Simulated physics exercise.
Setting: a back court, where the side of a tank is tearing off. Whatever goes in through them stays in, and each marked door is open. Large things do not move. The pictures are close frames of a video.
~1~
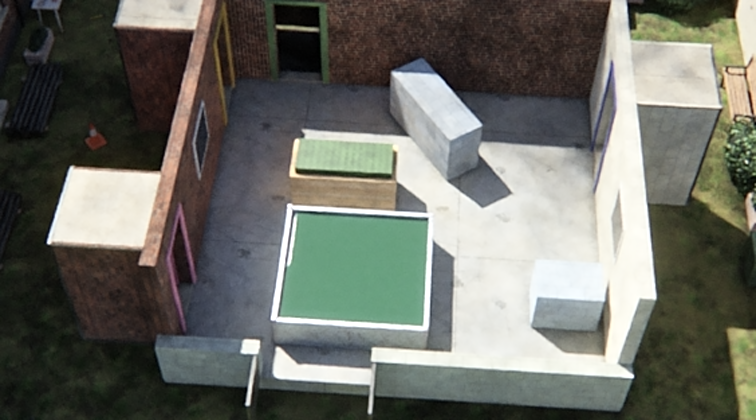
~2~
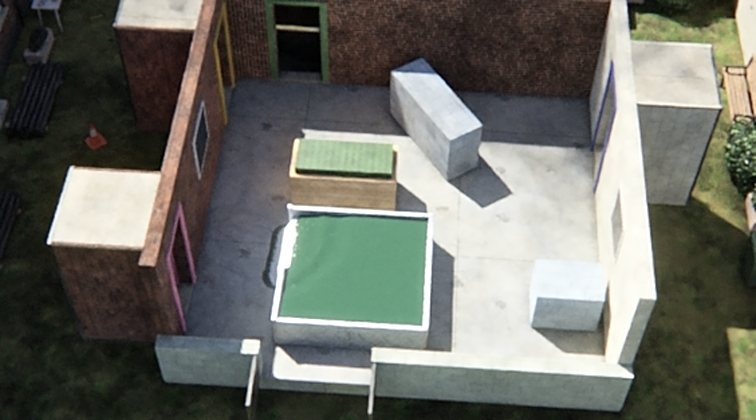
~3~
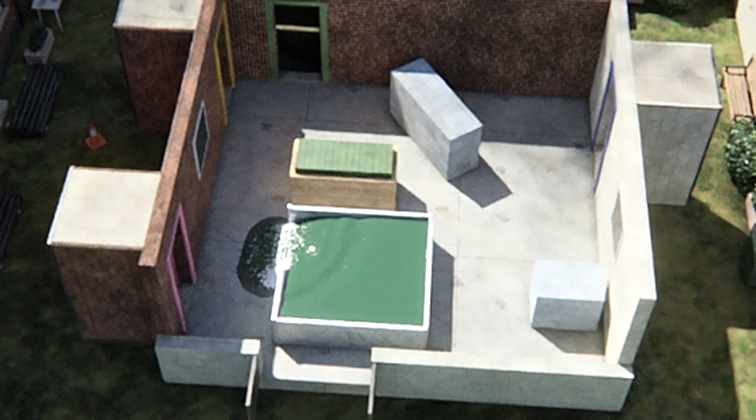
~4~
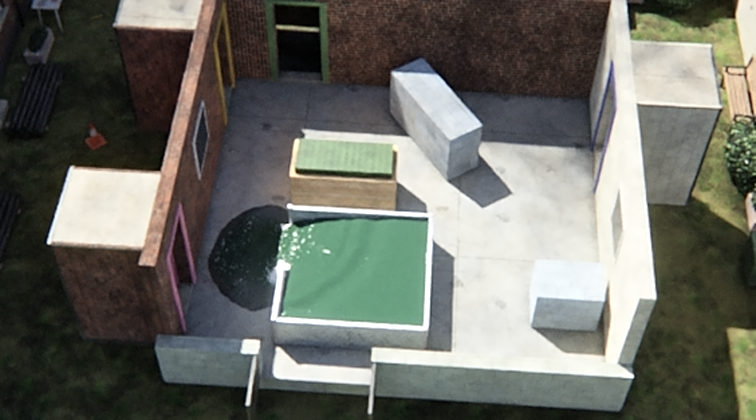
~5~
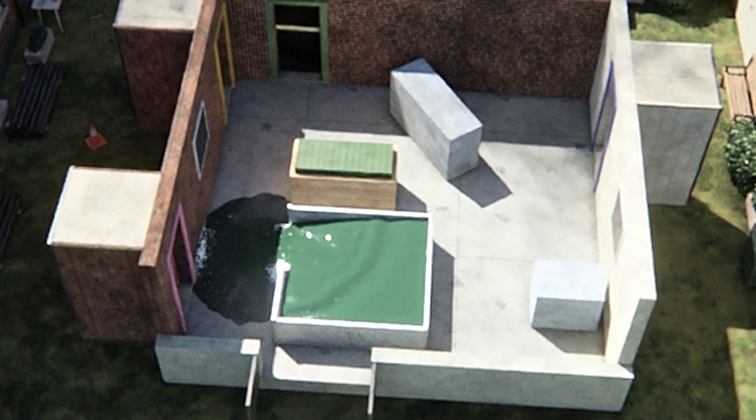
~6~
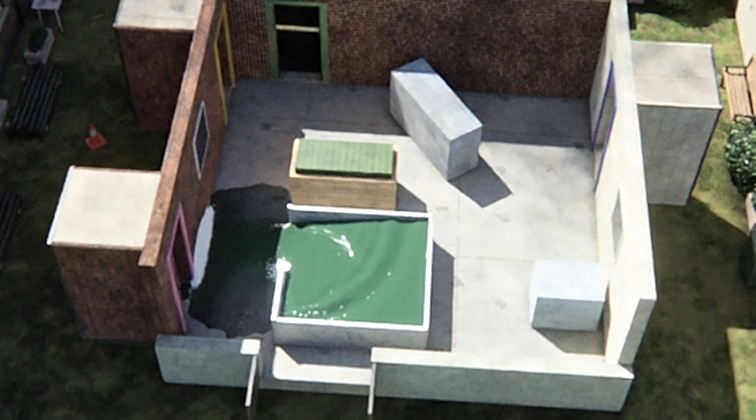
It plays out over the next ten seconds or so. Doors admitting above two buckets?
Result: The pink door ends up over two buckets; the green door ends up over two buckets; the yellow door ends up over two buckets; the blue door ends up within two buckets.
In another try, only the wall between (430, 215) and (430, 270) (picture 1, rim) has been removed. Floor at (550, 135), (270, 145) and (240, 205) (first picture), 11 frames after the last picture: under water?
Going in your order, I'd say drenched, then still bare, then still bare.
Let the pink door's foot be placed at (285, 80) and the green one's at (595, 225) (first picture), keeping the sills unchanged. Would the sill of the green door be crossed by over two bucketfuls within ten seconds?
The green one does not overflow.
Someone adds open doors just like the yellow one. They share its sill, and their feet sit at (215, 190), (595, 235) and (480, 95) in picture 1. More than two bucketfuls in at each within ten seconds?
Exceeds the limit; falls short; falls short.
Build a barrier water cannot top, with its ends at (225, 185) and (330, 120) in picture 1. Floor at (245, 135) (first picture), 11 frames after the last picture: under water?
Answer: That point is waterlogged.
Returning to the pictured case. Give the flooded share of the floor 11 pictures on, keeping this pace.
I'd put it at roughly 25 per cent.
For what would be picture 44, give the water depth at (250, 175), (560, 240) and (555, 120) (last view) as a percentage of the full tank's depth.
In the order asked, some 14, 0 and 4 in a hundred.
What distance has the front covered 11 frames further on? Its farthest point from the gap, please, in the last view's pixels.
Point: (234, 82) in the last picture's pixels.
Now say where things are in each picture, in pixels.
The open tank at (355, 268) is whole and still, in the first picture.
Water pours out at (290, 252) and has run to (283, 229), in the second picture.
Water pours out at (290, 252) and has run to (250, 286), in the third picture.
The front is at (213, 261), out from the gap at (290, 253), in the fourth picture.
The front is at (207, 222), out from the gap at (290, 253), in the fifth picture.
The front is at (211, 198), out from the gap at (290, 253), in the sixth picture.
A moment on, water covers 15 % of the floor; the pink door over two buckets in, the green door not reached, the yellow door not reached, the blue door not reached.
Next, water covers 25 % of the floor; the pink door over two buckets in, the green door not reached, the yellow door wet at the sill, nothing in, the blue door not reached.
Then, water covers 40 % of the floor; the pink door far over two buckets in, the green door over two buckets in, the yellow door under two buckets in, the blue door not reached.
Later, water covers 65 % of the floor; the pink door far over two buckets in, the green door far over two buckets in, the yellow door over two buckets in, the blue door not reached.
In the end, water covers 90 % of the floor; the pink door far over two buckets in, the green door far over two buckets in, the yellow door over two buckets in, the blue door wet at the sill, nothing in.
